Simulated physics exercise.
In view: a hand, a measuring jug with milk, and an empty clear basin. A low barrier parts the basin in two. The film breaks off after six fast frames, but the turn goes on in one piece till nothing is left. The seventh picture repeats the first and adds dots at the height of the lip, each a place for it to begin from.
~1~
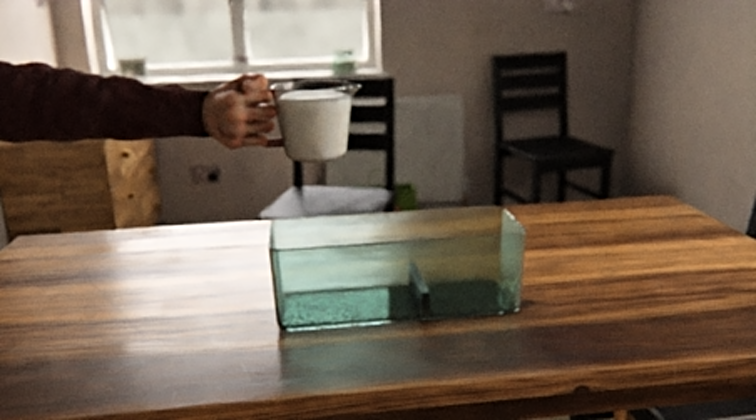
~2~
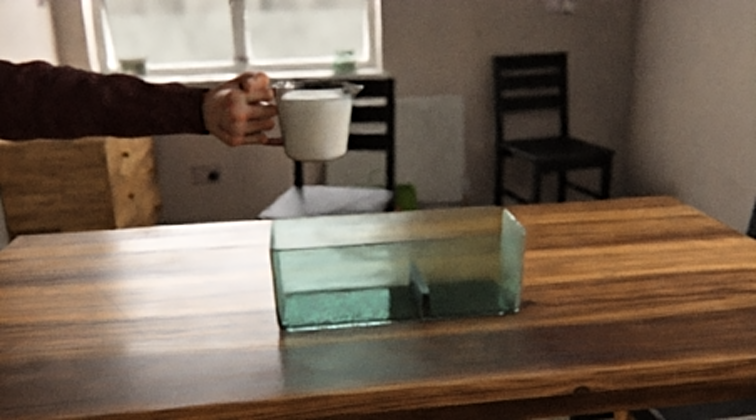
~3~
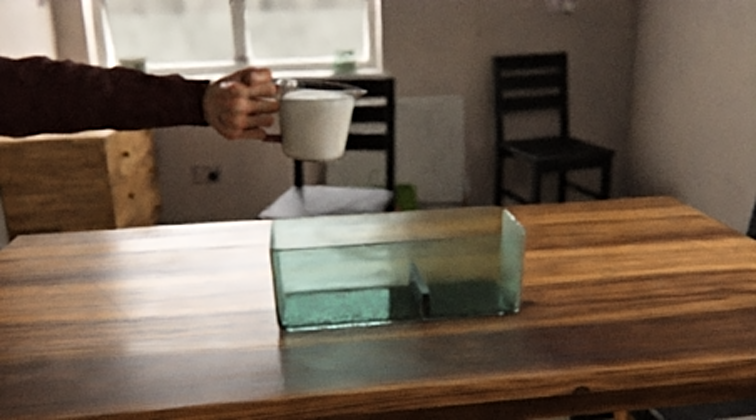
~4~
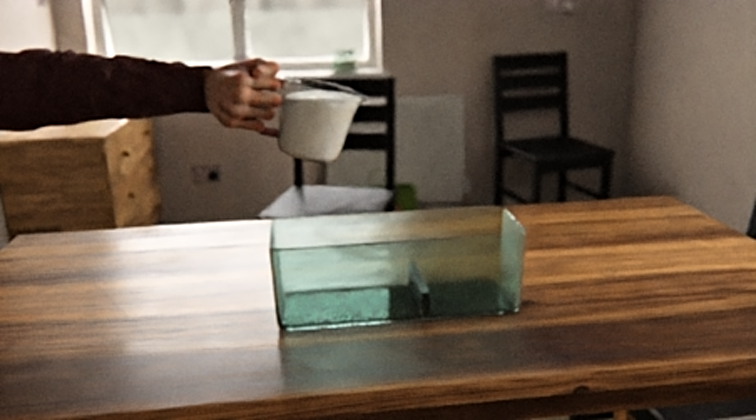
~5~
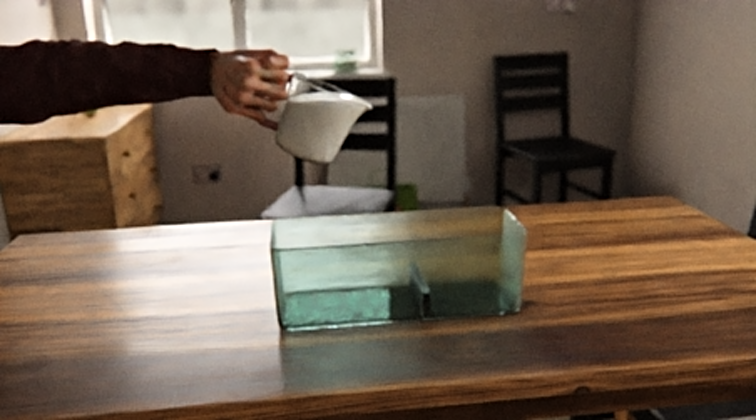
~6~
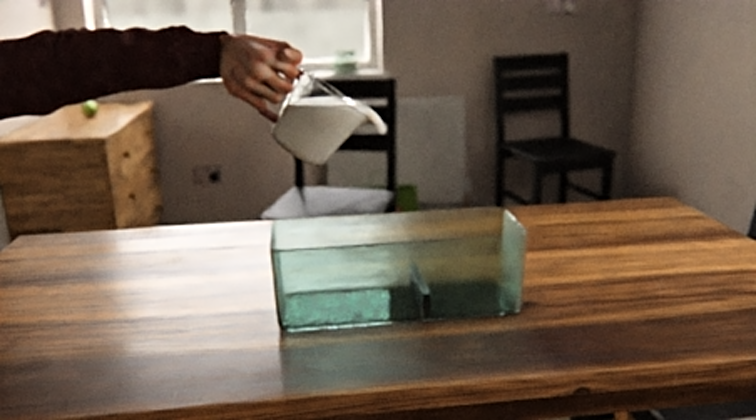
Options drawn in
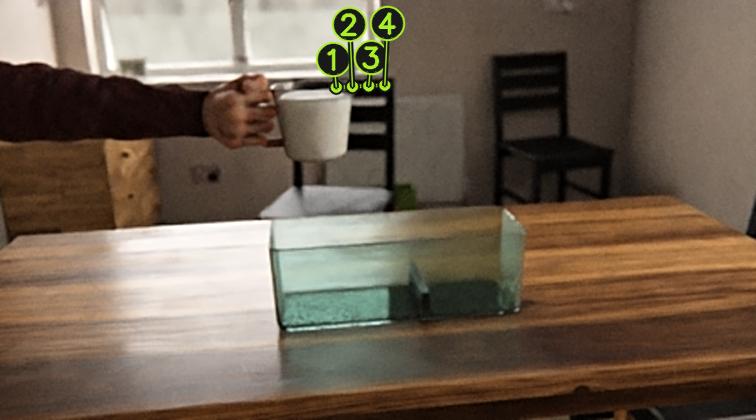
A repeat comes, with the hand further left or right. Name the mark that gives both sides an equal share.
The best place is 3.
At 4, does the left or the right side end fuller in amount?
The right side.
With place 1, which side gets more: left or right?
More ends on the left.
In lime, 1 at (336, 87); 2 at (352, 86); 3 at (368, 85); 4 at (384, 85).
For place 1, about 91 % ends left of the wall and 6 % right of it; 3 % is lost outside.
For place 2, about 81 % ends left of the wall and 16 % right of it; 3 % is lost outside.
For place 3, about 52 % ends left of the wall and 47 % right of it.
For place 4, about 27 % ends left of the wall and 72 % right of it.
